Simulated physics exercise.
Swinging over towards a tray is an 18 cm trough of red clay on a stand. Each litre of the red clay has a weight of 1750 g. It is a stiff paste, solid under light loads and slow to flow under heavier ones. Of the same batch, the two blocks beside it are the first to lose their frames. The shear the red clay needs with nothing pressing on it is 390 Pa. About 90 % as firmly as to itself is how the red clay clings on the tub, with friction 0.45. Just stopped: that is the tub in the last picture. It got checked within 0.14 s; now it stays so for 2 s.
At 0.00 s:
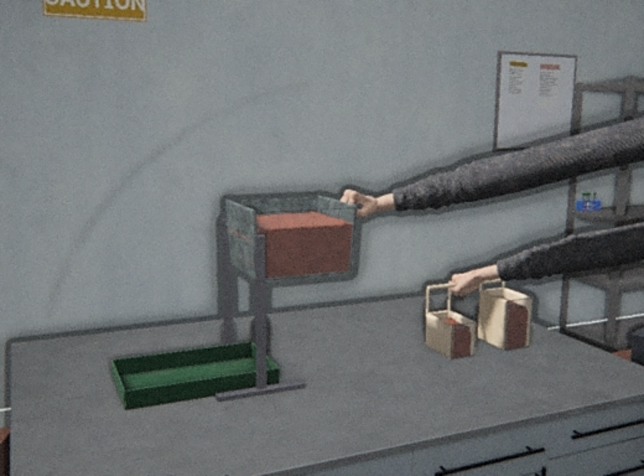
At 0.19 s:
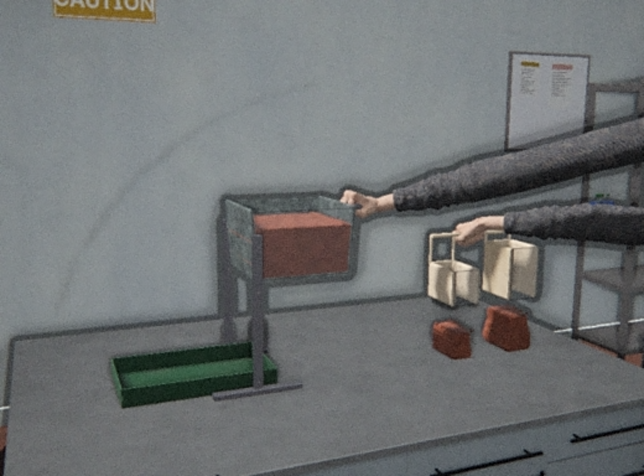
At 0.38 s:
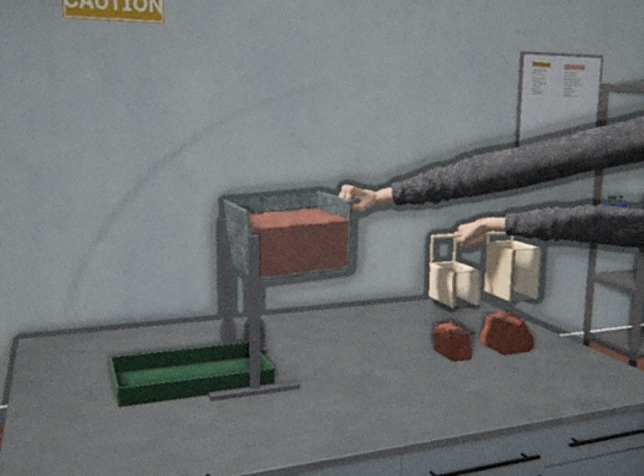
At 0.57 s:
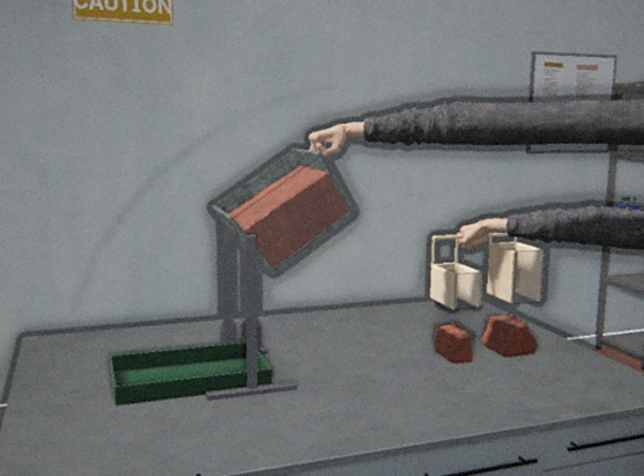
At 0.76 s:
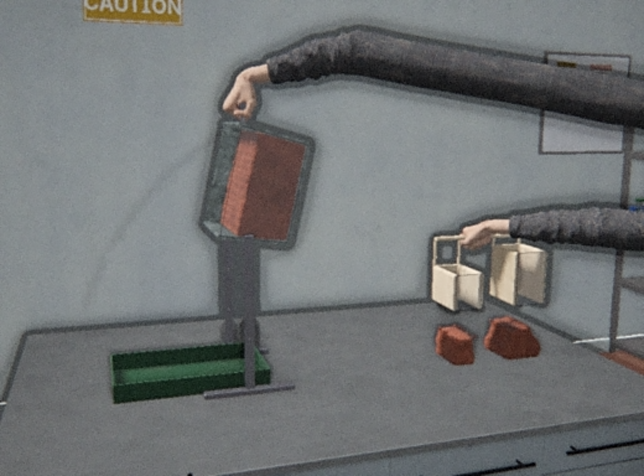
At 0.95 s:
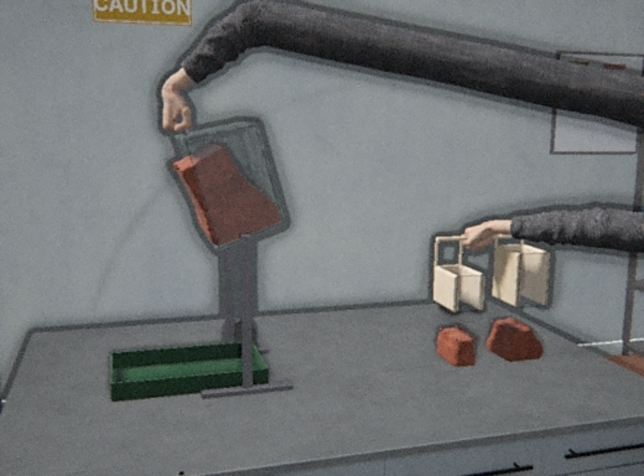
Hand lifting moulds off two red clay blocks, the right one sagging, then another hand tilting a trough of clay leftward.
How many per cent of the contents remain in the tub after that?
21 %.
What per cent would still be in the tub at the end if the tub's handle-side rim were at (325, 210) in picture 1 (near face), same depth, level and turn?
The tub would end up holding some 35 % of it.
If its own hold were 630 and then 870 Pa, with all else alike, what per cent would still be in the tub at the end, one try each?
The answers, in order, are 16 % and 16 %.
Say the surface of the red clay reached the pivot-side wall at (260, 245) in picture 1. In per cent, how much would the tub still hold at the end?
Then roughly 35 %.
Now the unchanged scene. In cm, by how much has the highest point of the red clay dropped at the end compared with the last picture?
16 cm.
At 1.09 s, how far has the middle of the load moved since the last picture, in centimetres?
15 cm.
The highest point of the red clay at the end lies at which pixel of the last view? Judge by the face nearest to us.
Somewhere near (271, 210) in the last view.
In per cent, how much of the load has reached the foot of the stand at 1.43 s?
I reckon around 75 % of it.
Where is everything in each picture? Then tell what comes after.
Handle-side rim at (354, 207), tilt 0 degrees; highest point of the red clay at (275, 228); test blocks 8.6 cm, 13 cm high (left to right), in the first picture.
Handle-side rim at (353, 207), tilt 0 degrees; highest point of the red clay at (273, 228); test blocks 8.5 cm, 12 cm high (left to right), in the second picture.
Handle-side rim at (349, 202), tilt 3 degrees; highest point of the red clay at (344, 220); test blocks 8.5 cm, 10 cm high (left to right), in the third picture.
Handle-side rim at (319, 155), tilt 34 degrees; highest point of the red clay at (325, 174); test blocks 8.5 cm, 10.0 cm high (left to right), in the fourth picture.
Handle-side rim at (241, 126), tilt 78 degrees; highest point of the red clay at (265, 135); test blocks 8.5 cm, 9.9 cm high (left to right), in the fifth picture.
Handle-side rim at (185, 142), tilt 106 degrees; highest point of the red clay at (221, 148); test blocks 8.5 cm, 9.9 cm high (left to right), in the sixth picture.
By 1.09 s, the tub is at 106 degrees and holds 32 %.
By 1.26 s, the tub is at 106 degrees and holds 24 %.
By 1.43 s, the tub is at 106 degrees and holds 22 %.
By 1.60 s, the tub is at 106 degrees and holds 21 %.
By 2.95 s, at the end, the tub is at 106 degrees and holds 21 %.
